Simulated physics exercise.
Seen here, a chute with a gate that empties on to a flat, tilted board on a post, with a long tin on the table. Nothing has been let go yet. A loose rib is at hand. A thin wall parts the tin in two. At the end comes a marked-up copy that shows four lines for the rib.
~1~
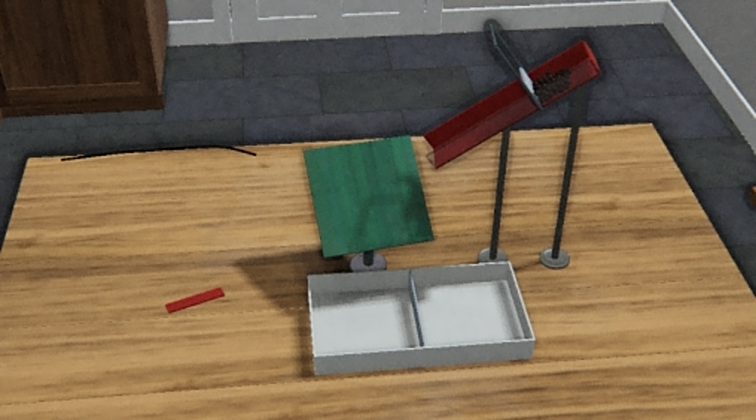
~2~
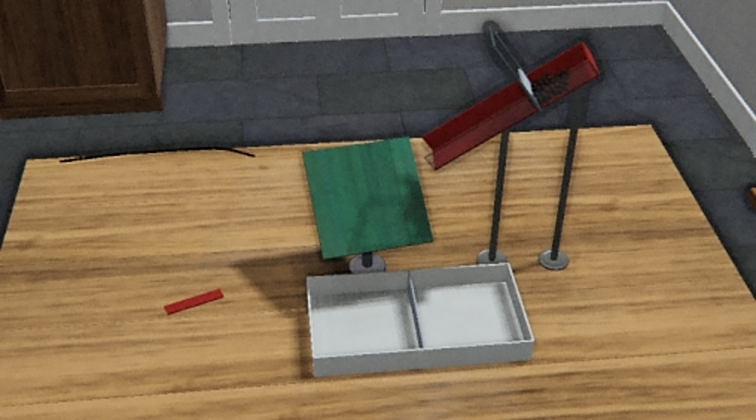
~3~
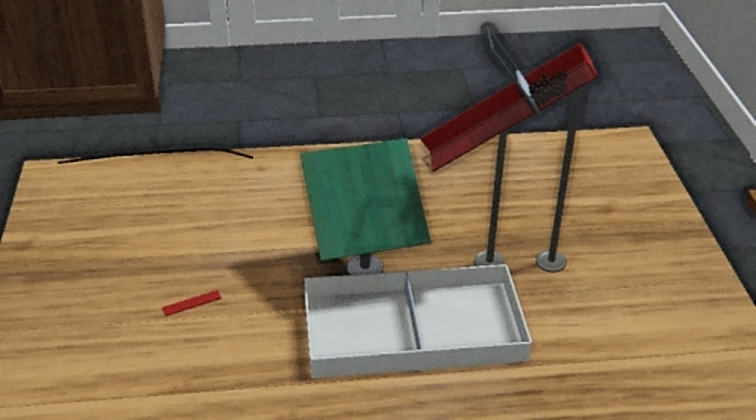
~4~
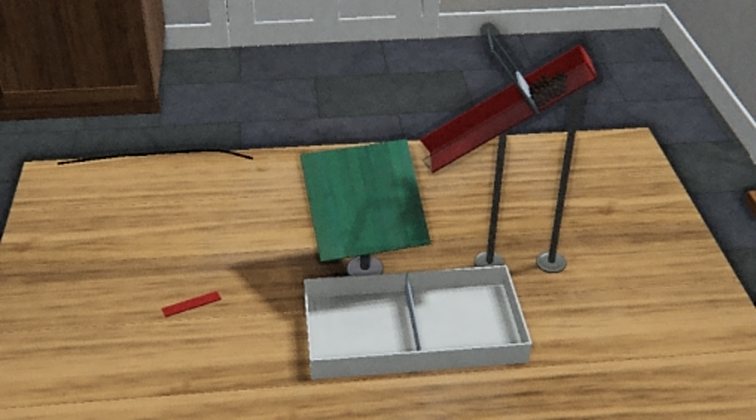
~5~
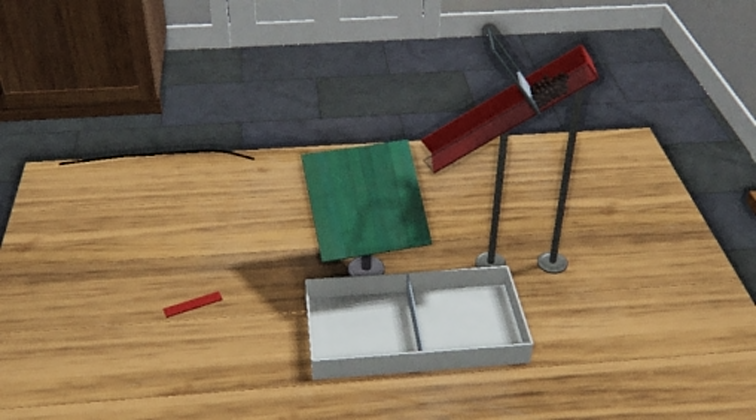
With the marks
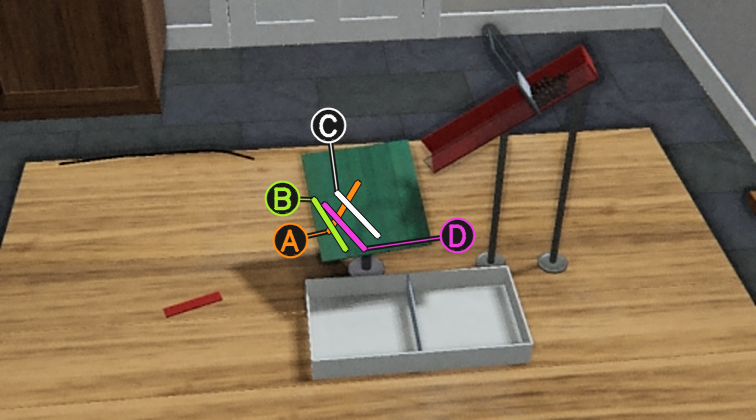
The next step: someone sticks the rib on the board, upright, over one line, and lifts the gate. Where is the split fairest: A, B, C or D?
Best: C.
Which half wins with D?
More lands on the left.
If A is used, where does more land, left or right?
Left.
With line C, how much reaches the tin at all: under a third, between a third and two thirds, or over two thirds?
Line C gives over two thirds.
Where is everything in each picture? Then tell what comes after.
The first frame shows load behind the gate at (550, 83), chocolate balls; lip of the chute at (435, 159), sloping fairly steeply.
The second frame shows middle of the board at (367, 196), tilted fairly steeply; middle of its low edge at (379, 250); of its high edge at (356, 144).
The third frame shows front corners of the tin at (311, 359) and (531, 342); front end of its middle wall at (422, 350); gate still shut at (522, 82).
The fourth frame shows middle of the load at (546, 87); lip at (431, 163).
The fifth frame shows middle of the load at (547, 87); lip at (433, 163).
On the marked copy, line A from (357, 183) to (329, 231); line B from (314, 199) to (345, 249); line C from (337, 193) to (377, 235); line D from (324, 204) to (364, 248).
For line A, of what is caught, all in the left half, none in the right.
For line B, of what is caught, all in the left half, none in the right.
For line C, of what is caught, about half in the left half, about half in the right.
For line D, of what is caught, nearly all in the left half, a stray few in the right.
